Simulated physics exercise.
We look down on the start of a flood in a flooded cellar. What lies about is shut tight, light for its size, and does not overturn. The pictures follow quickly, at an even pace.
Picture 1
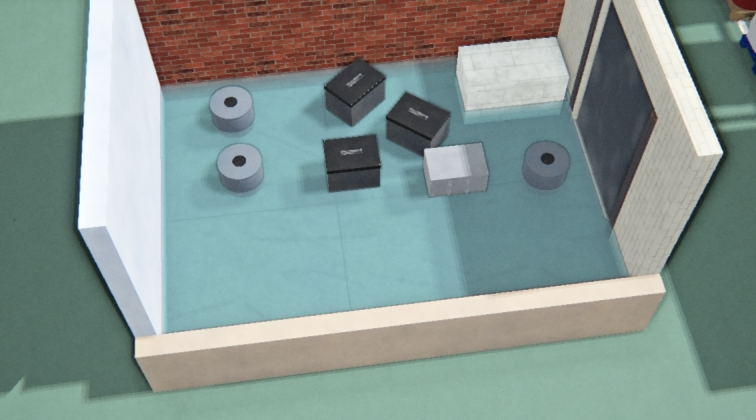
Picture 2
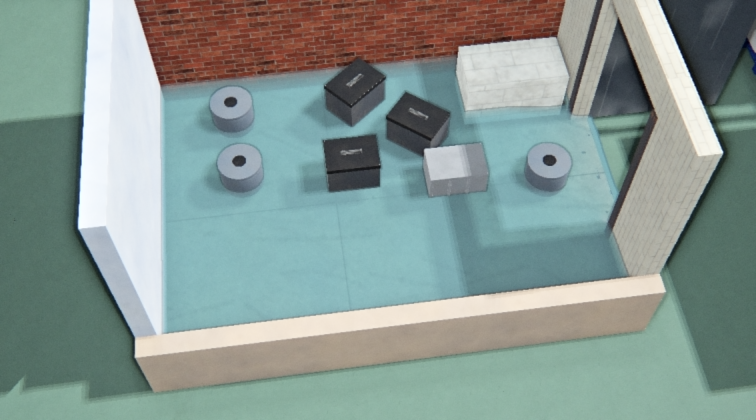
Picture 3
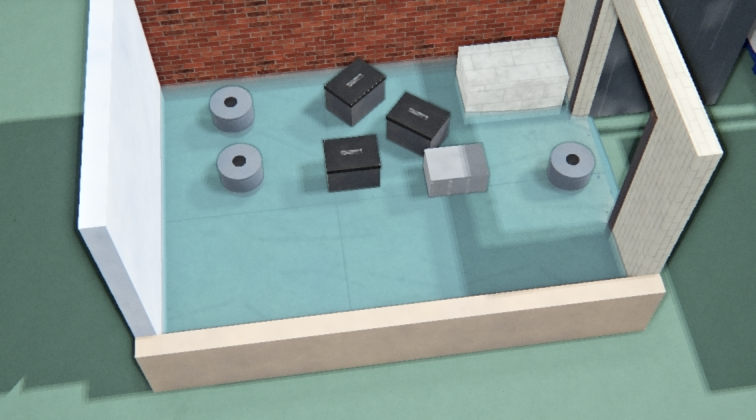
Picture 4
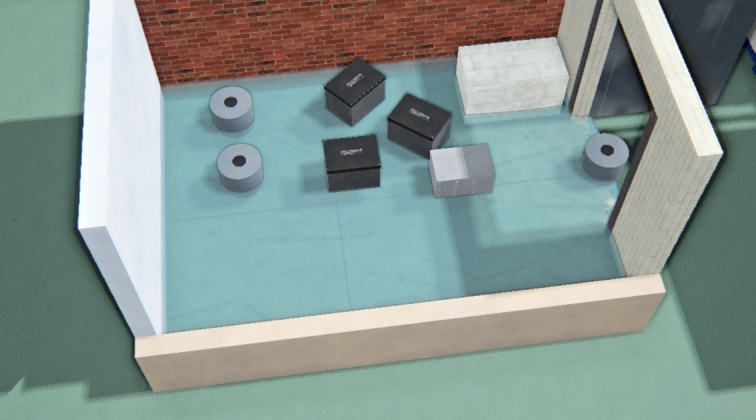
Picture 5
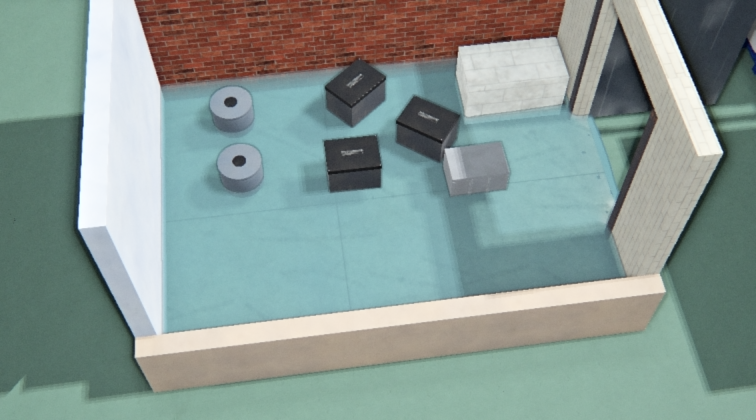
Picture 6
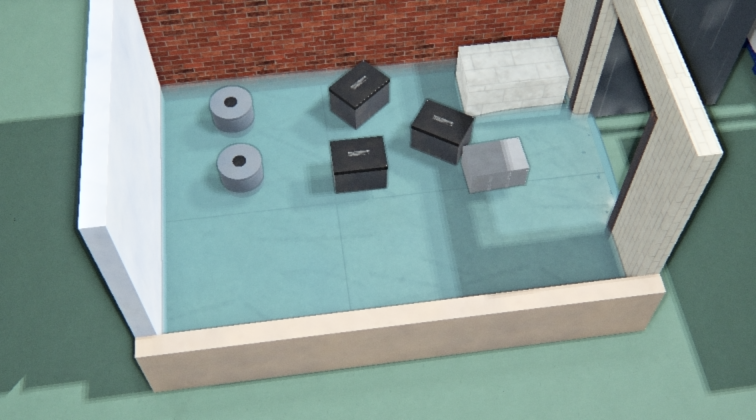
A walled room with a brick back wall stood flooded as a door on the right opened; a gray round object floated out through the gap, then a pale crate and dark boxes drifted slightly right.
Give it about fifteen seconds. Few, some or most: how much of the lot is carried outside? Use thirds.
That comes to at least two thirds.
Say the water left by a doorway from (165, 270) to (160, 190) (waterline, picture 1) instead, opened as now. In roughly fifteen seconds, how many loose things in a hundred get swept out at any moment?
I make it 40 per cent.
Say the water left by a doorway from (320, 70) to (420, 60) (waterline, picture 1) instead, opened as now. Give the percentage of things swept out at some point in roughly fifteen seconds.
Near 90 in a hundred.
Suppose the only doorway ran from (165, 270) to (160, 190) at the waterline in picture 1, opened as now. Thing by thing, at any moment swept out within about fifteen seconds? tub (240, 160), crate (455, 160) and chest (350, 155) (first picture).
In turn: Out, inside, through.
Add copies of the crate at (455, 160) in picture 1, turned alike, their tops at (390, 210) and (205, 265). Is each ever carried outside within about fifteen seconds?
As listed: Gone, left behind.
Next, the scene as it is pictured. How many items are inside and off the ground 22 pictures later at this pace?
I count 2.
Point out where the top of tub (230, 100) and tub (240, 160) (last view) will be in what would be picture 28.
Around (315, 111) and (354, 173).
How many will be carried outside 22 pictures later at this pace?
5 of them.
A moment on, 1 of 7 are out; 6 afloat.
Next, 3 of 7 are out; 4 afloat.
Later, 5 of 7 are out; 2 afloat.
In the end, 5 of 7 are out; 0 afloat.
